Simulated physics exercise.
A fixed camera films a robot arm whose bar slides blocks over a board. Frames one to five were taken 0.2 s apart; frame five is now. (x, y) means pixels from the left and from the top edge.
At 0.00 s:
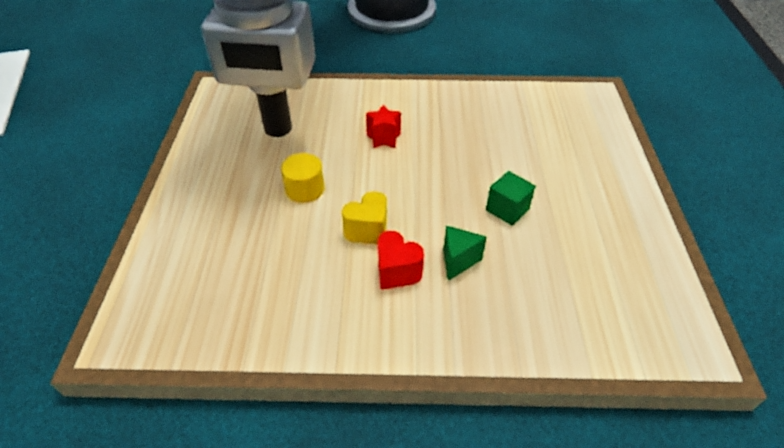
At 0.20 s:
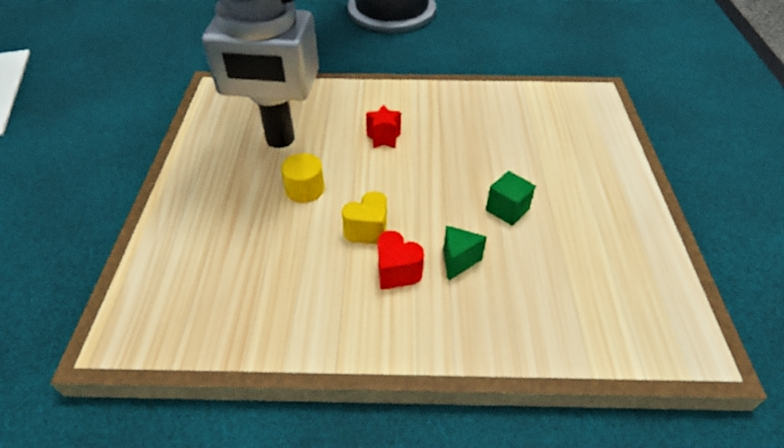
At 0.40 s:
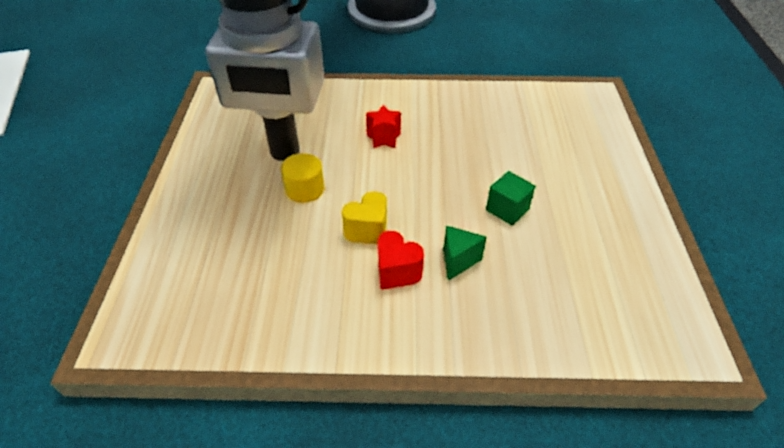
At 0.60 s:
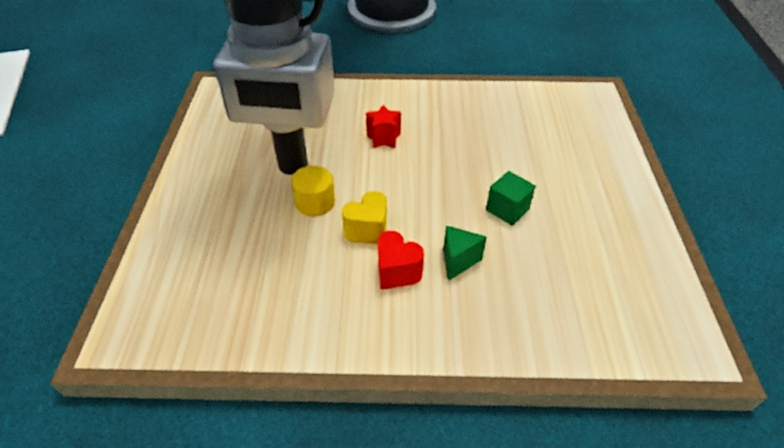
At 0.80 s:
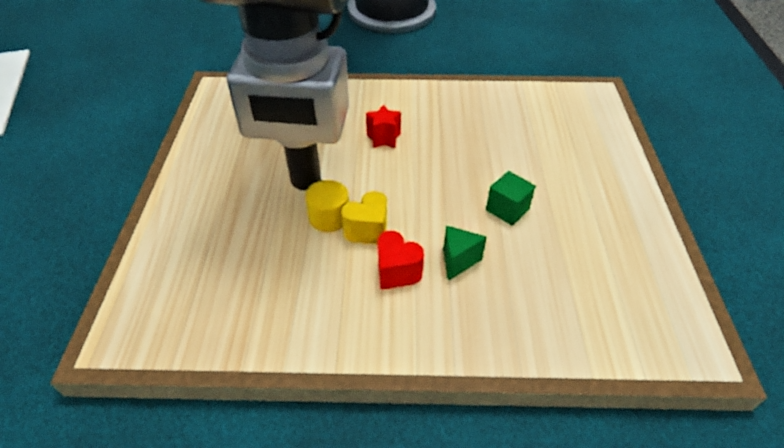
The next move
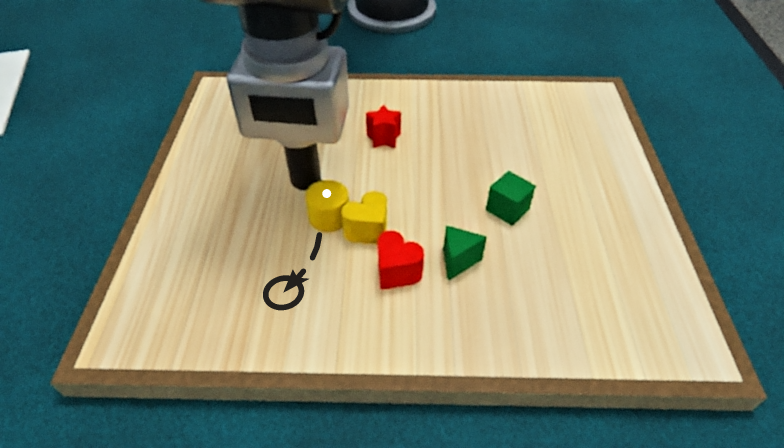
A grey robotic arm with a black bar at its tip reaches over a pale wooden board on a teal surface, seen from above at a fixed angle. A red star sits beyond a yellow cylinder and yellow heart, with a red heart nearer and a green triangular block and cube to the right. The bar moves nearer and slightly right, pushing the cylinder a short way beside the yellow heart.
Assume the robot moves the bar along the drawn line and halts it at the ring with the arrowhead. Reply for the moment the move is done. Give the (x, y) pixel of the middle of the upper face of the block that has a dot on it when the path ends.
So, by the moment the path ends, you'll find the top centre of the block that has a dot on it at (349, 240).
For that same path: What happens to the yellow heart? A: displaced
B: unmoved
A (displaced)
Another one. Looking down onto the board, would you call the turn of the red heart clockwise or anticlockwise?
From overhead, clockwise.
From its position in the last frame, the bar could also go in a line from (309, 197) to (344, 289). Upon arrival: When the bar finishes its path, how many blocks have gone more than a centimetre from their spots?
I'd put the number at three or more.
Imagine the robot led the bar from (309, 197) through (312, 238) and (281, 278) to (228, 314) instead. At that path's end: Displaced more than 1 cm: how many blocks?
By the end of the path, two blocks have moved more than about a centimetre.
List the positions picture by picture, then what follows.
Bar tip at (278, 129); block tops, yellow circular block at (301, 165); yellow heart at (367, 207); red heart at (398, 249), in the first picture.
Bar at (281, 139); blocks unchanged, in the second picture.
Bar at (285, 152); blocks unchanged, in the third picture.
Bar at (293, 165); yellow circular block at (312, 178), in the fourth picture.
Bar at (306, 180); yellow circular block at (327, 194); yellow heart at (367, 207); red heart at (398, 249), in the fifth picture.
Path on the board, from (309, 197) by way of (319, 226) and (311, 260) to (284, 293); the dot is on the yellow circular block.
What follows on the original path. One third of the way, bar at (317, 210); yellow circular block at (343, 223); yellow heart at (382, 216), turned 60° anticlockwise; red heart at (402, 252).
Two thirds of the way, bar at (308, 243); yellow circular block at (349, 240); yellow heart at (385, 217), turned 75° anticlockwise; red heart at (405, 253), turned 20° clockwise.
At the end, bar at (279, 276); yellow circular block at (349, 240); yellow heart at (385, 217), turned 75° anticlockwise; red heart at (405, 253), turned 20° clockwise.
